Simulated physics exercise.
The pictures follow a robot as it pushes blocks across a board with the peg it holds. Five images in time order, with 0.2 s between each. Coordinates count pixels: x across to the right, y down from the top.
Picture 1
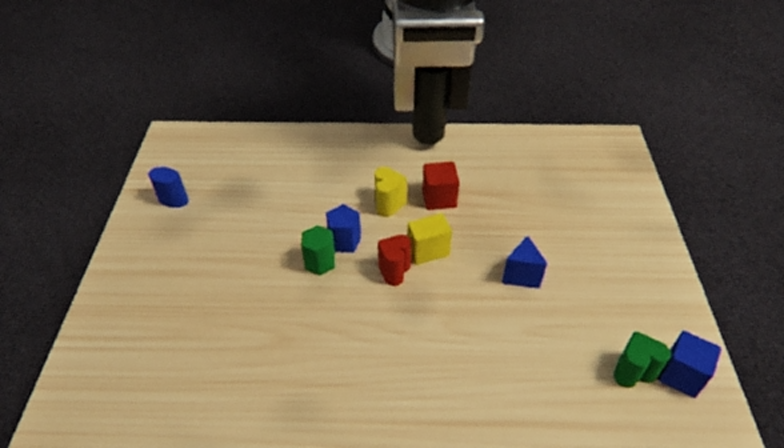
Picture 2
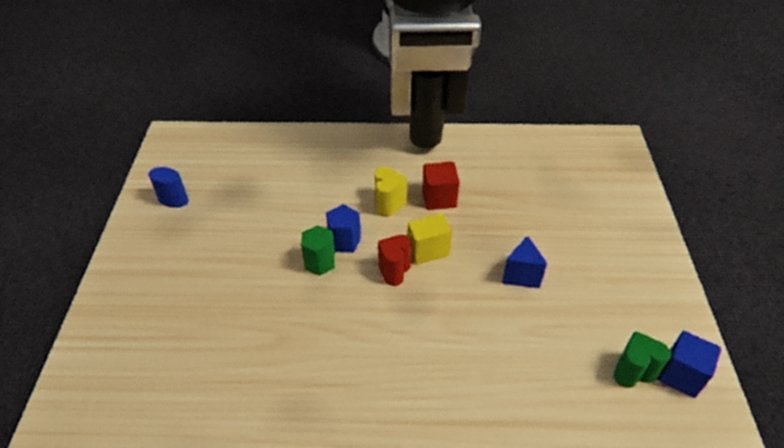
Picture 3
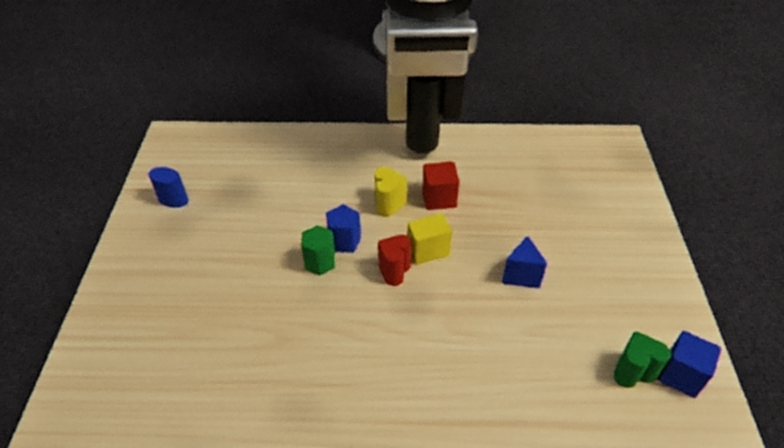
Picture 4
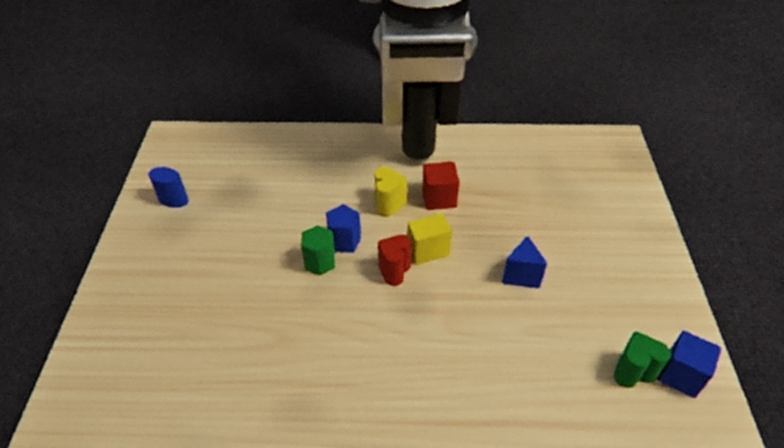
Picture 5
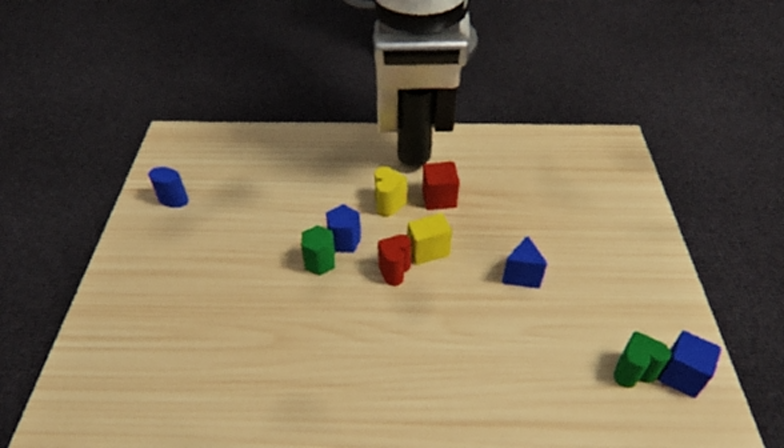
A robot arm moves its dark peg slightly forward and left near still, coloured blocks.
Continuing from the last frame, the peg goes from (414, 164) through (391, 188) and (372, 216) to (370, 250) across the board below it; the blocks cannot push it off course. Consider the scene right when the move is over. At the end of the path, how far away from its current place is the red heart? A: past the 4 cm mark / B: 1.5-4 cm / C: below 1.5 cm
Letter B.
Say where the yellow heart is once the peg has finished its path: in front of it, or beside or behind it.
My answer is that the yellow heart is still ahead.
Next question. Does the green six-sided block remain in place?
Going by the path, no.
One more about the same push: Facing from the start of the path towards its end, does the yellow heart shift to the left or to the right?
Taking start-to-end as forward, the block's sideways shift goes to the left.
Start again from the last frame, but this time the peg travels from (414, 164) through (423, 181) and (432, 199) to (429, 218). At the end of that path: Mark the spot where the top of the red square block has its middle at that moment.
I'd place it at (466, 199), taking the centre of its top.
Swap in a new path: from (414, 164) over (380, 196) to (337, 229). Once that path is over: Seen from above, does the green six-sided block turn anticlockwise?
I believe not.
On the path given first. One third of the way, peg (391, 181); yellow heart (386, 186), turned 15° anticlockwise.
Two thirds of the way, peg (371, 209); yellow heart (380, 214), turned 55° anticlockwise.
At the end, peg (369, 242); green six-sided block (306, 243), turned 15° anticlockwise; blue pentagonal block (333, 227), turned 45° clockwise; yellow heart (393, 245), turned 95° anticlockwise; red heart (407, 266), turned 25° clockwise.
